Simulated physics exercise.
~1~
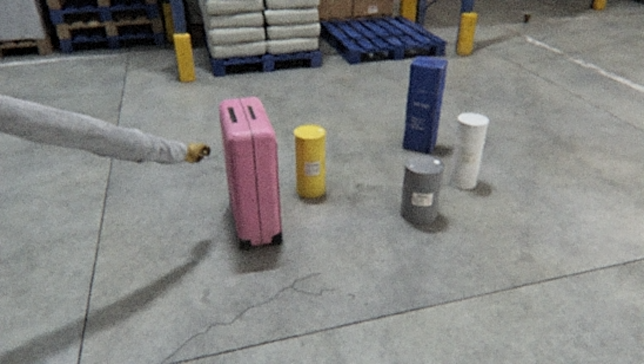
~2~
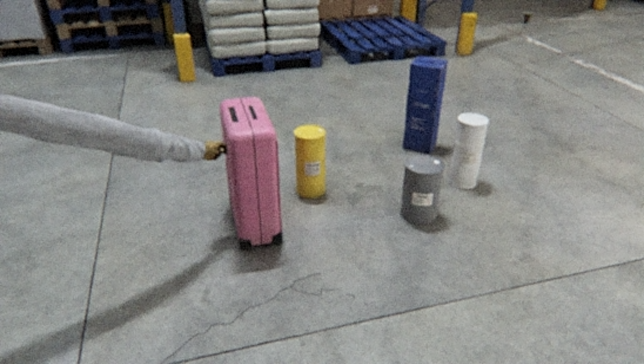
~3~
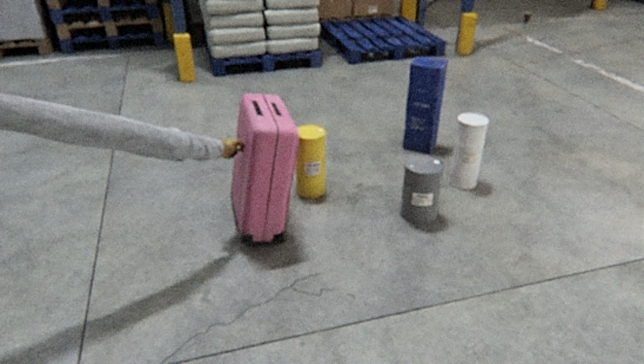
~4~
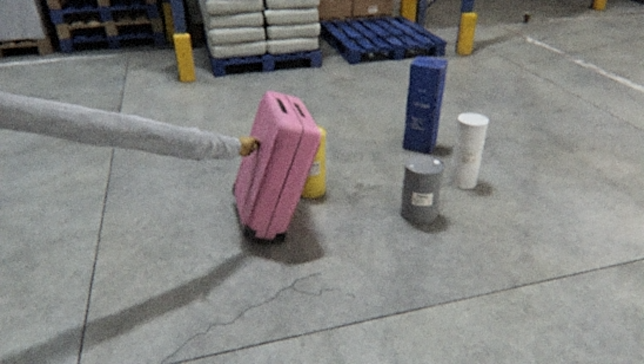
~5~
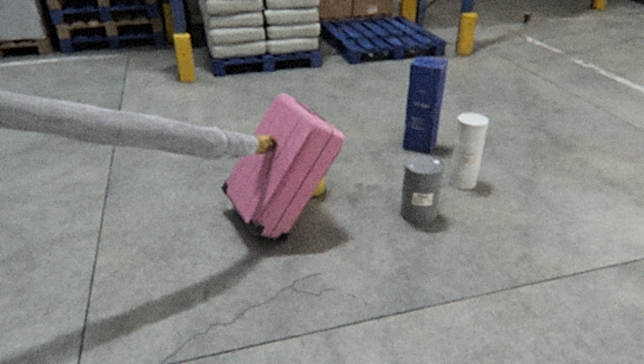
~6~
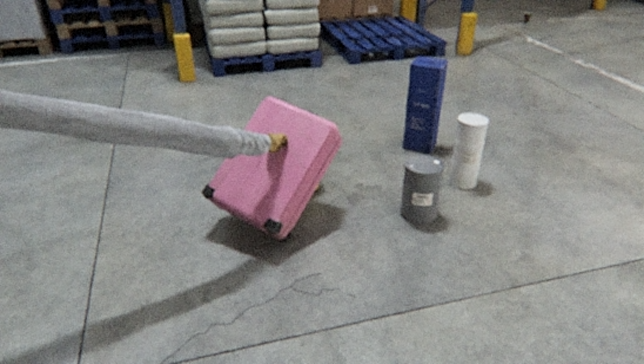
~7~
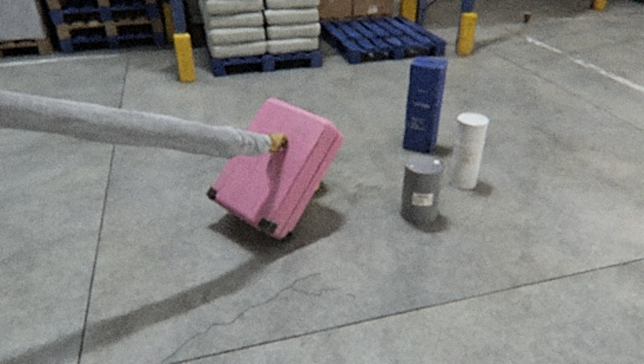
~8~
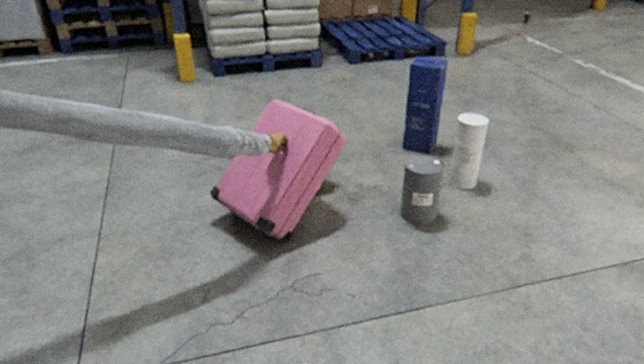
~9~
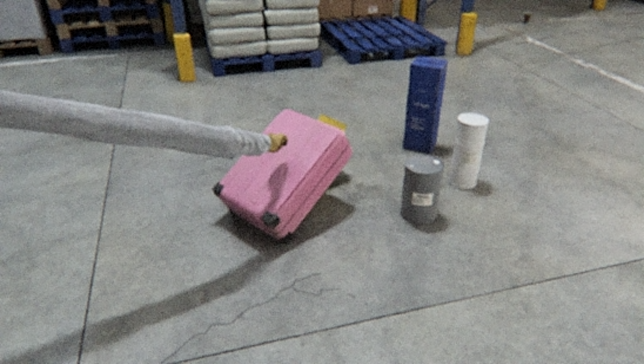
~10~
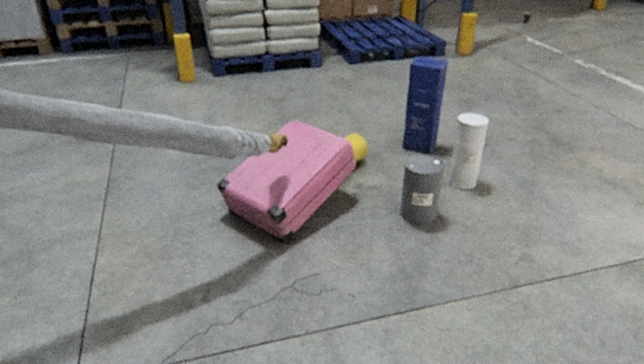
A grey-sleeved arm with a yellowish glove reaches in from the left toward an upright pink suitcase on a concrete warehouse floor, seen from slightly above. A yellow canister stands just right of the suitcase, with a tall blue box, a grey canister and a white canister farther right, and pallets behind. The hand pushes the suitcase's upper part, and it tilts rightward, twisting as it leans and hiding the yellow canister. After hanging tilted briefly, it sinks lower as the canister topples behind it. Both end lying on the floor, while the other three objects remain standing.
